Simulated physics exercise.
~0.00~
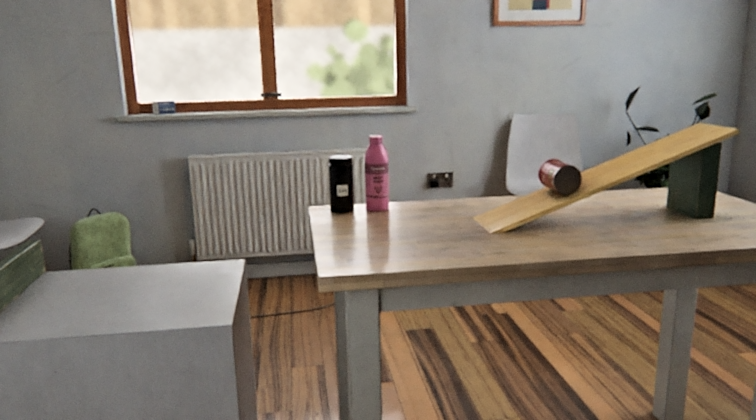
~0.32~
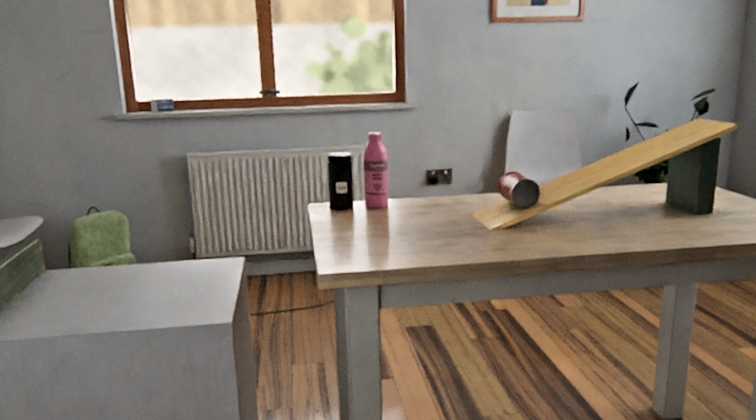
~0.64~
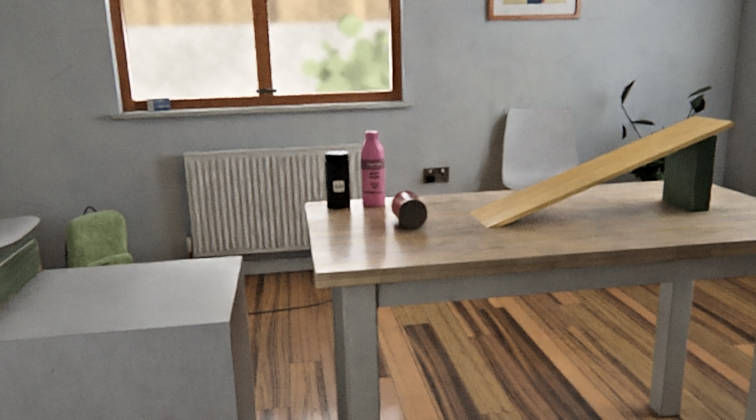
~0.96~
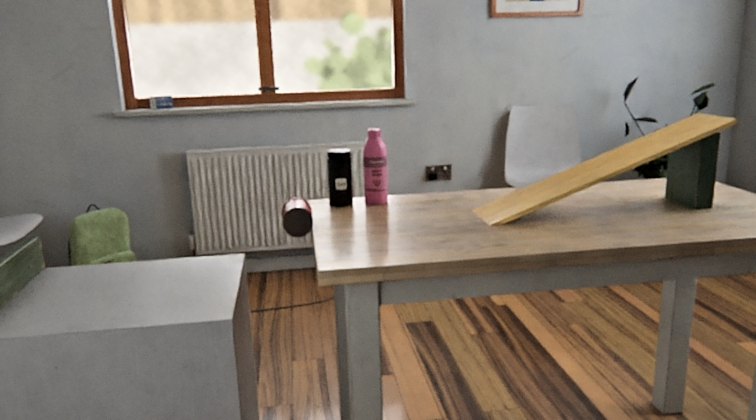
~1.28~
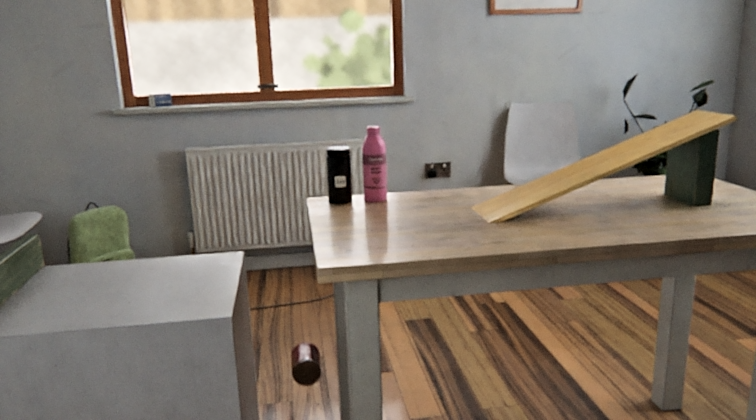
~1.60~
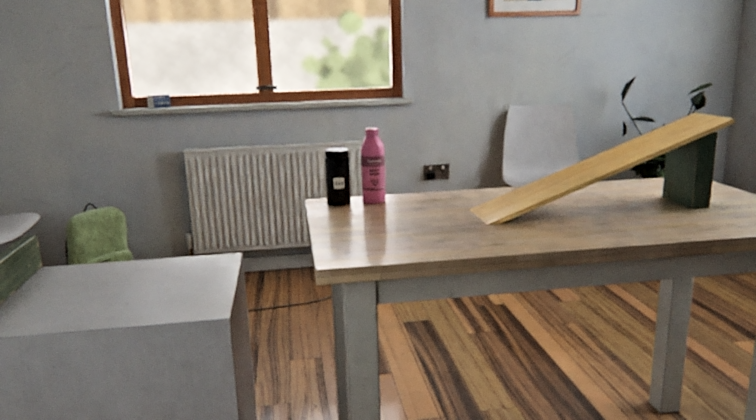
A red tin rolls down a ramp, crosses the table leftward, and drops into the gap.
